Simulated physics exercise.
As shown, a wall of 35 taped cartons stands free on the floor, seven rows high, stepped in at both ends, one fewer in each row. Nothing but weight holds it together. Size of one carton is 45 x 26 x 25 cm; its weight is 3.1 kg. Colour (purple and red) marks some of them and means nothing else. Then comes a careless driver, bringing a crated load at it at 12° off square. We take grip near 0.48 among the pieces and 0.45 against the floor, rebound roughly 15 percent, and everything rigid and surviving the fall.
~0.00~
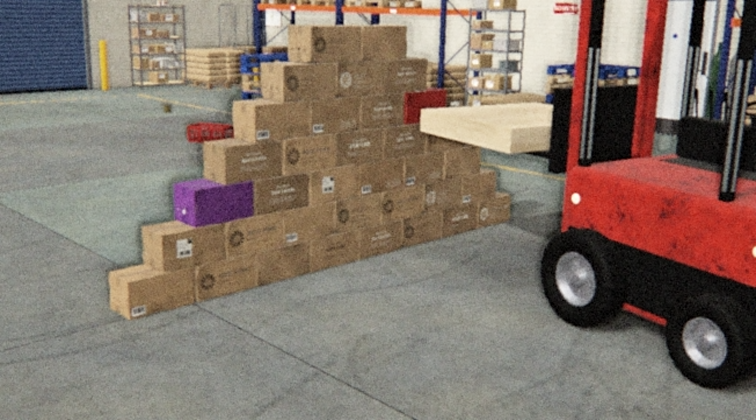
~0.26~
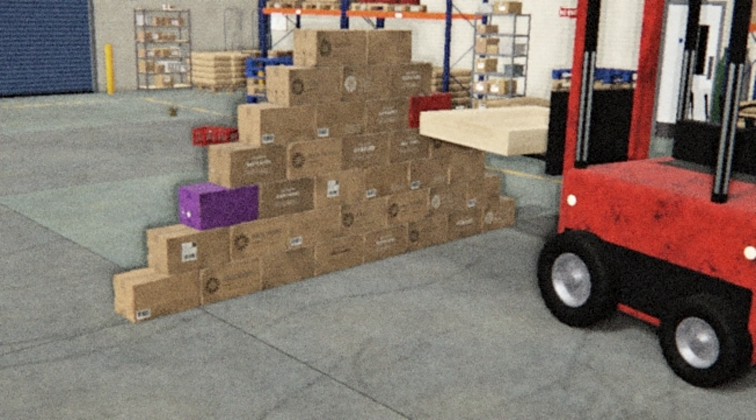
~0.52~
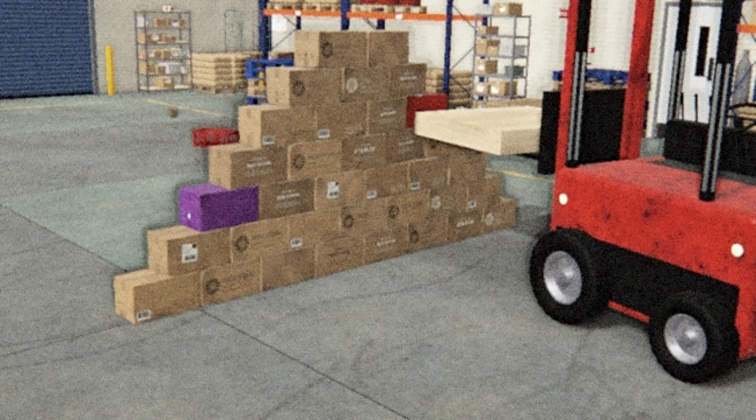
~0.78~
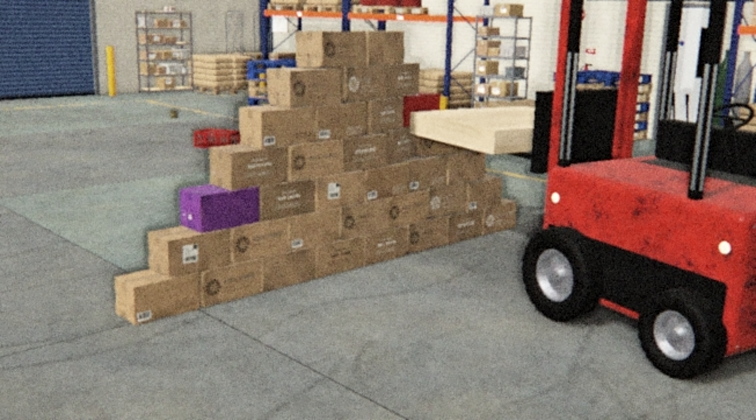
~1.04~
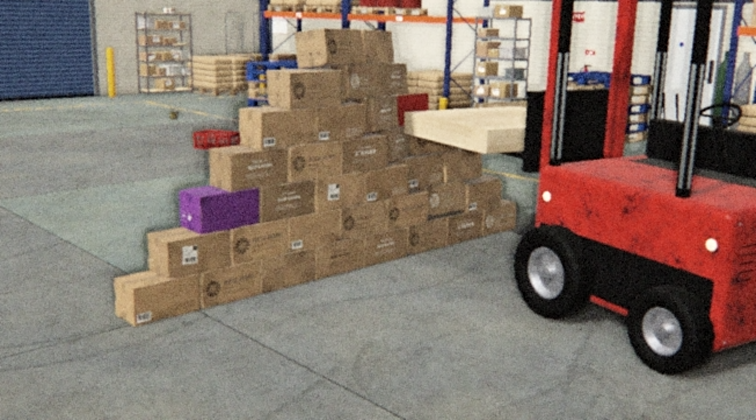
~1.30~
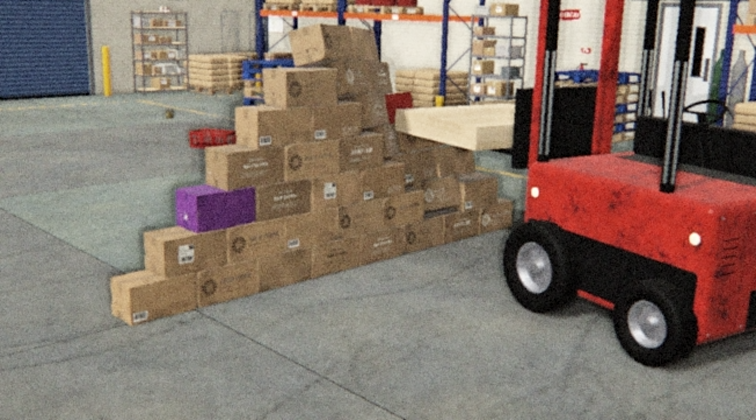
A red forklift carrying a pale crated load moved left into the right side of a stepped wall of brown cartons, shoving a red carton along and leaving several upper boxes shifted and tilted.
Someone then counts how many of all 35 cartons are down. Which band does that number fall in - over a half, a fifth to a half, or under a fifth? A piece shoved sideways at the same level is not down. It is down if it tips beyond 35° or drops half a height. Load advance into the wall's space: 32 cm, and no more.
It falls a fifth to a half.
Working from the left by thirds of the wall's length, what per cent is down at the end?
Per cent by third - left: 0; middle: 40; right: 60.
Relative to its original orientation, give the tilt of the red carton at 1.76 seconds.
Tilt from start: Approx. 40 degrees.
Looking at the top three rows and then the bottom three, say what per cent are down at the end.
From above it's 70%, from below it's 10%.
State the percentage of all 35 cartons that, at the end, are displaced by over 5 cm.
It is 30 per cent.
Around 1.76 s, 11 of the 35 cartons down; red carton tipped 42°, 23 cm lower.
Around 2.10 s, 11 of the 35 cartons down; red carton on its side.
Finally (3.2 s), 11 of the 35 cartons down; red carton on its side; purple carton unmoved. That is 31 per cent. Seen by the last camera, middles, red carton near (289, 212), purple carton near (216, 206).
